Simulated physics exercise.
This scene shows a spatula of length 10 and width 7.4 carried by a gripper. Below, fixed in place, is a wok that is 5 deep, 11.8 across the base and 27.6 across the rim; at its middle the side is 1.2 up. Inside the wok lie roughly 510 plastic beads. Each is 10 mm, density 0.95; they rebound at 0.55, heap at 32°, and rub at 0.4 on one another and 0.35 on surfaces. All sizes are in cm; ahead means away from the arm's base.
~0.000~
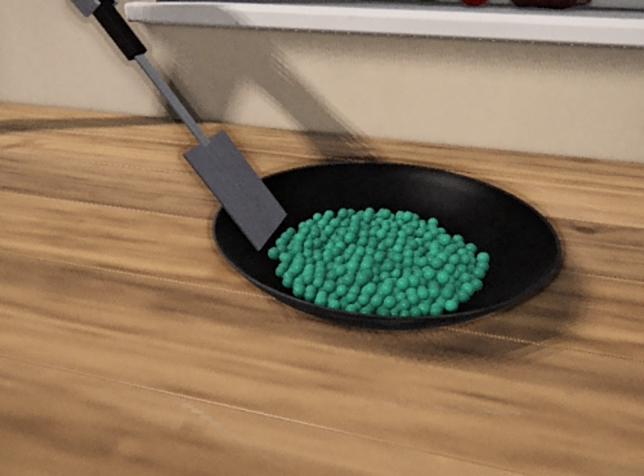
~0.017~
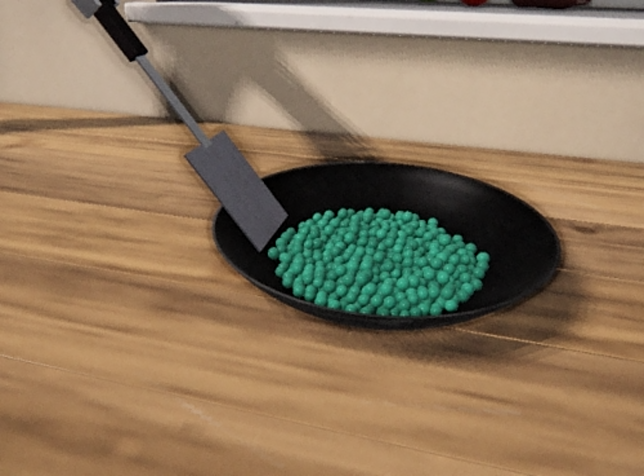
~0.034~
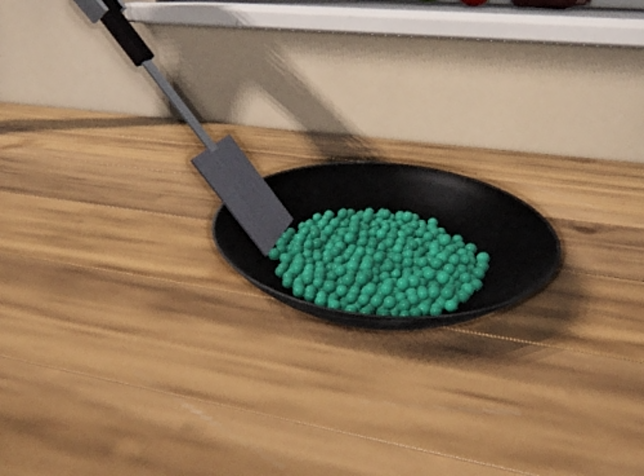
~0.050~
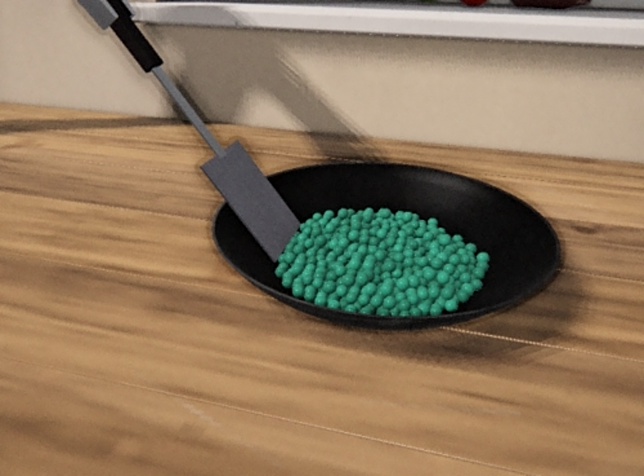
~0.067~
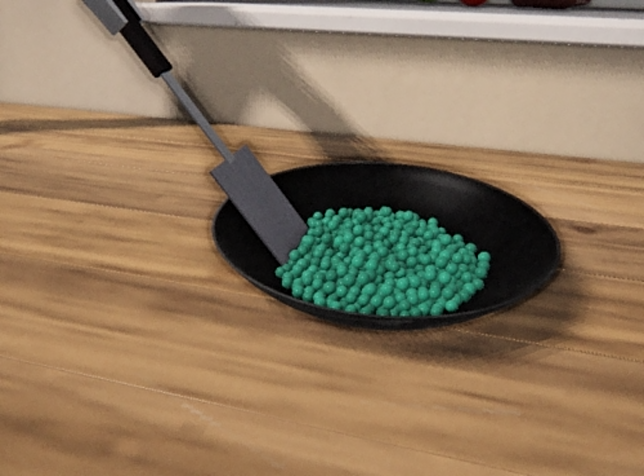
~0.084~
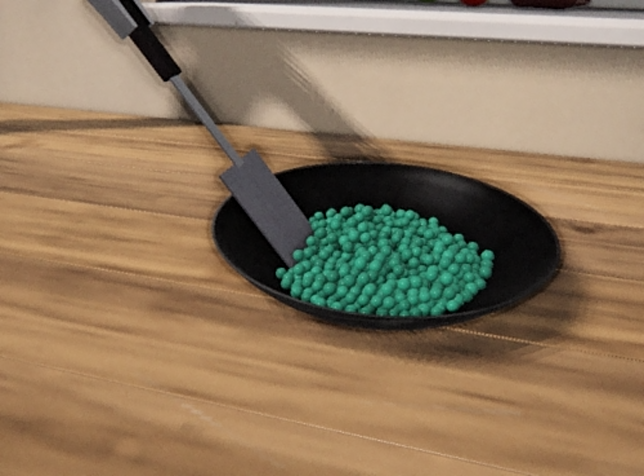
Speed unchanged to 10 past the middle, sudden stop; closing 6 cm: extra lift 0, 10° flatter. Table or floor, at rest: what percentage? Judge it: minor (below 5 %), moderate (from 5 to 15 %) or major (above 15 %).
My judgement: Moderate.
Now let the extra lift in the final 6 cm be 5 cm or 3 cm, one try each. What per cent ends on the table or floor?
It comes to around 5 per cent on the first try and around 10 per cent on the second.
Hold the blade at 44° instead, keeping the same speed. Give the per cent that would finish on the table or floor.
Result, estimated: 5 %.
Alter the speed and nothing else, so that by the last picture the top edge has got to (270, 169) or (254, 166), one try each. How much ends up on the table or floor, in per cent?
Around 25 per cent, then around 15 per cent.
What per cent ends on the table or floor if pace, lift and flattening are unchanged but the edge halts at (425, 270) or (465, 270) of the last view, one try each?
About 0 and 0 per cent.
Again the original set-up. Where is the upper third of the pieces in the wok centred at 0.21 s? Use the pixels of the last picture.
Estimated point: Close to (426, 250).
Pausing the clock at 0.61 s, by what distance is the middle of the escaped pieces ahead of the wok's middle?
It sits close to 16 cm ahead of the middle.
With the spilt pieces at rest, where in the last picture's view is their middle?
At about (608, 304).
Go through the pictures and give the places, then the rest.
In the first frame, the spatula top edge at (204, 141), sloping 52°; upper third of the load around (380, 249), from x 275 to 485, top at y 215; 506 in the wok.
In the second frame, the spatula top edge at (205, 142), sloping 52°; upper third of the load around (379, 249), from x 275 to 485, top at y 215.
In the third frame, the spatula top edge at (211, 146), sloping 52°; upper third of the load around (379, 249), from x 275 to 485, top at y 215.
In the fourth frame, the spatula top edge at (220, 152), sloping 52°; upper third of the load around (374, 248), from x 280 to 485, top at y 215.
In the fifth frame, the spatula top edge at (229, 157), sloping 52°; upper third of the load around (372, 246), from x 280 to 485, top at y 210.
In the sixth frame, the spatula top edge at (237, 161), sloping 52°; upper third of the load around (380, 245), from x 280 to 490, top at y 210; 506 in the wok.
After 0.21 s, sloping 52°, highest piece 4 above the table; 506 in the wok.
After 0.35 s, sloping 49°, highest piece 5 above the table; 506 in the wok.
After 0.61 s, sloping 42°, highest piece 6 above the table; 467 in the wok, 36 on the table or floor, 3 on the blade or in flight.
After 1.66 s, sloping 42°, highest piece 6 above the table; 466 in the wok, 40 on the table or floor.
In the end, 466 in the wok, 40 on the table or floor. That is 8 % on the table or floor.
